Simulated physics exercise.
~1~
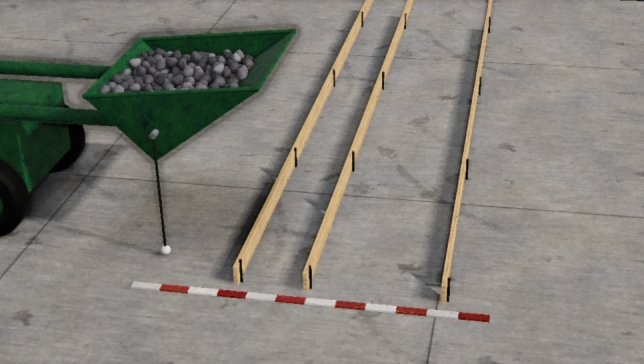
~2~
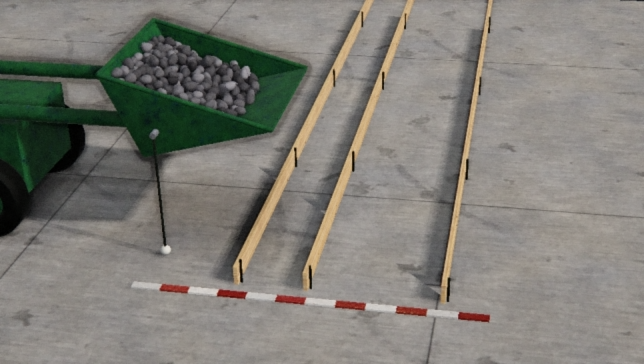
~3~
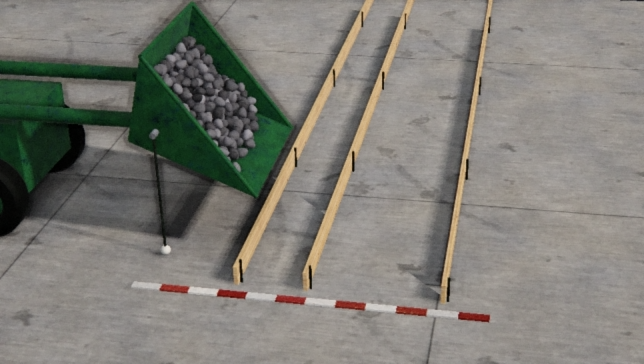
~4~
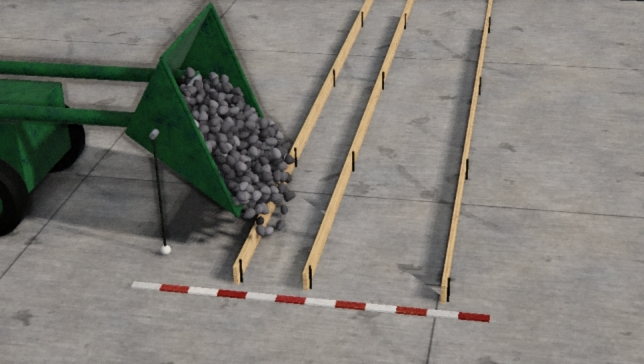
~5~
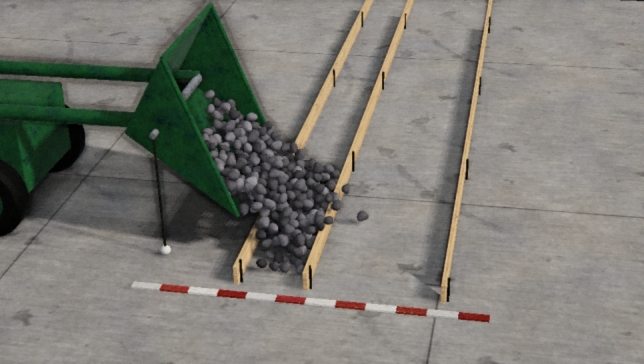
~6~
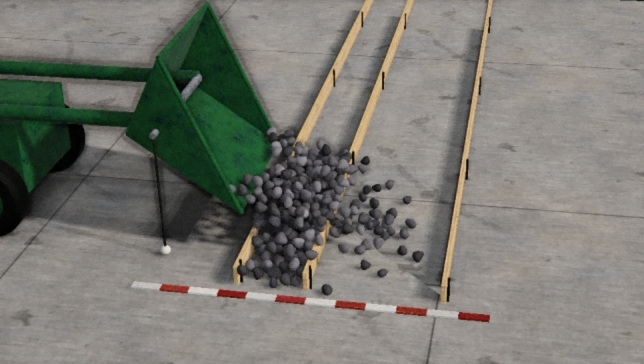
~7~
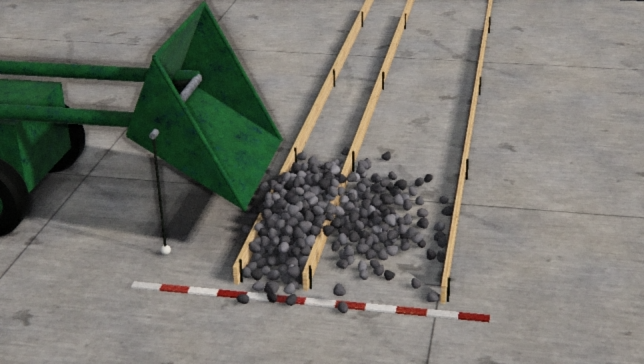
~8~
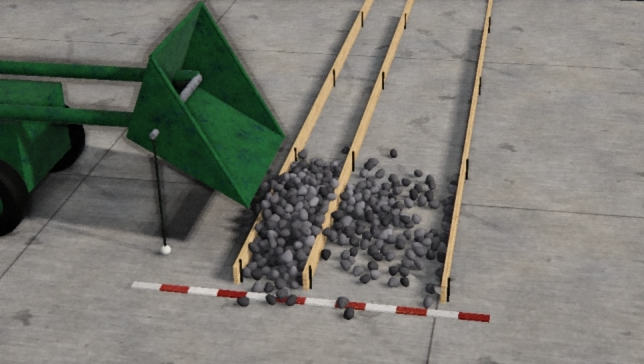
The clip opens on a green loader at the left, its raised bucket full of grey stones, beside three wooden planks standing on a concrete floor behind a red-and-white striped staff. The bucket tips forward to the right, and the stones slide toward its lower lip. They pour over the first plank into the near bay, pile up, and spill across the middle plank into the far bay. The bucket empties and stays tilted. At the end, most stones lie heaped in the near bay, with a looser spread in the far bay and a few by the staff.
